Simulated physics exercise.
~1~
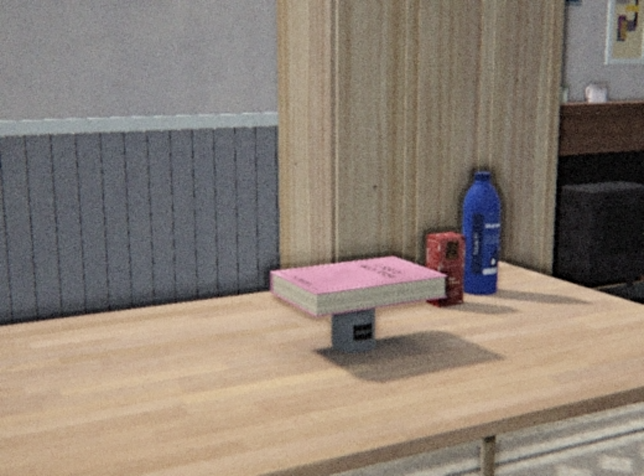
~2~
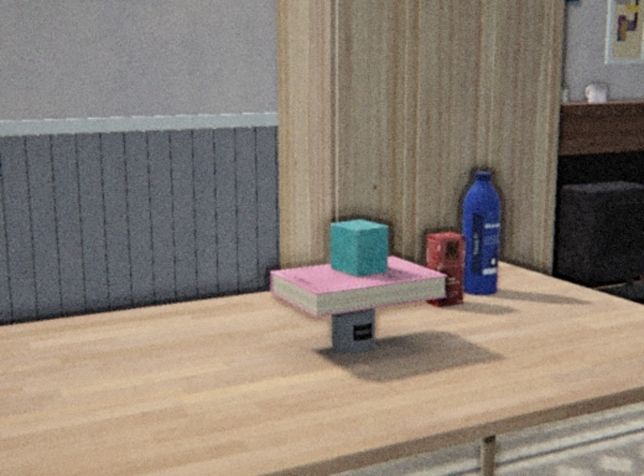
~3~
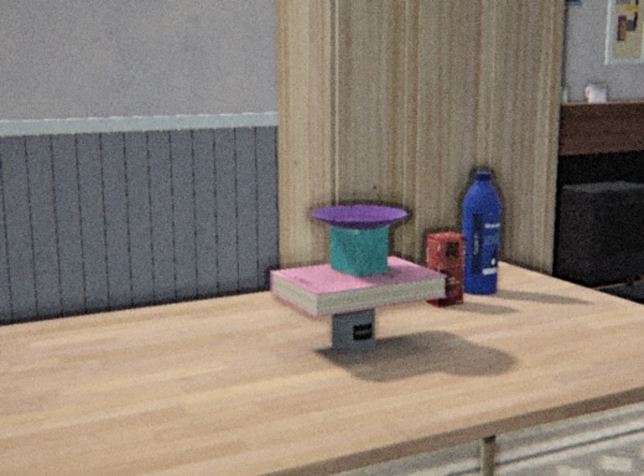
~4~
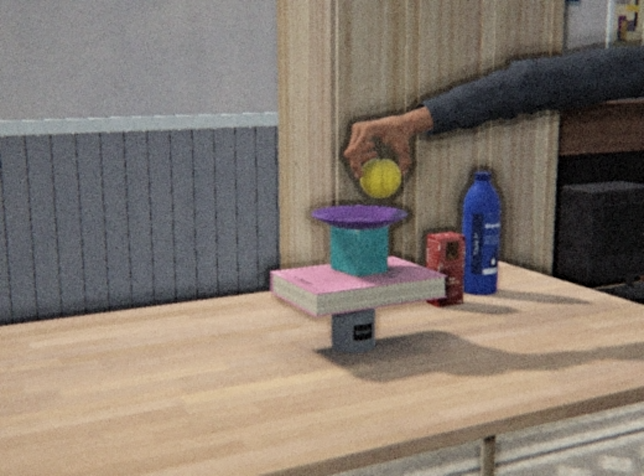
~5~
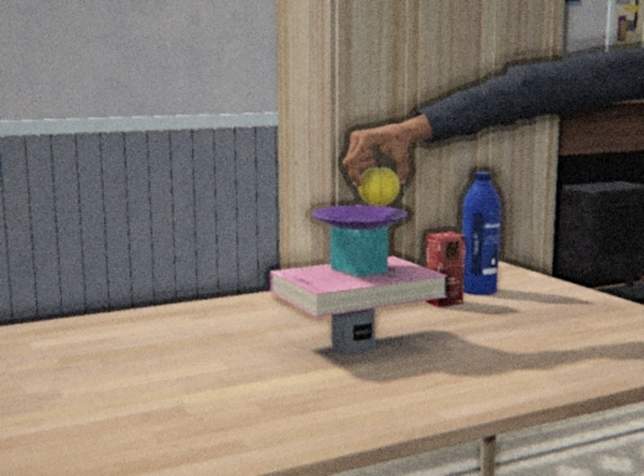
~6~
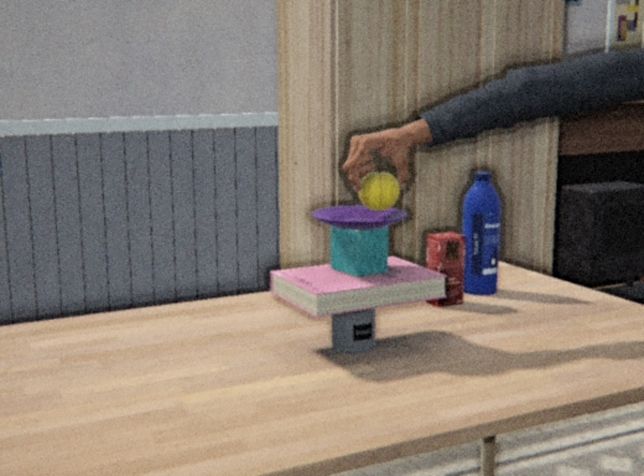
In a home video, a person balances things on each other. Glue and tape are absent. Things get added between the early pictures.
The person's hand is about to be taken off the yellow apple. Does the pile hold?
It stands.
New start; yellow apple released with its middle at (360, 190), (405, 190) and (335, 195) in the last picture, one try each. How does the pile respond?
First the pile remains standing, second it topples, third it remains standing.
Then, 0.20 s past the last view, nothing moves.
Then, 0.50 s past the last view, yellow apple resting near (379, 192).
Finally, all 7 still in place. Final places as the last picture's camera would see them, yellow apple near (379, 192). The pile stays up.
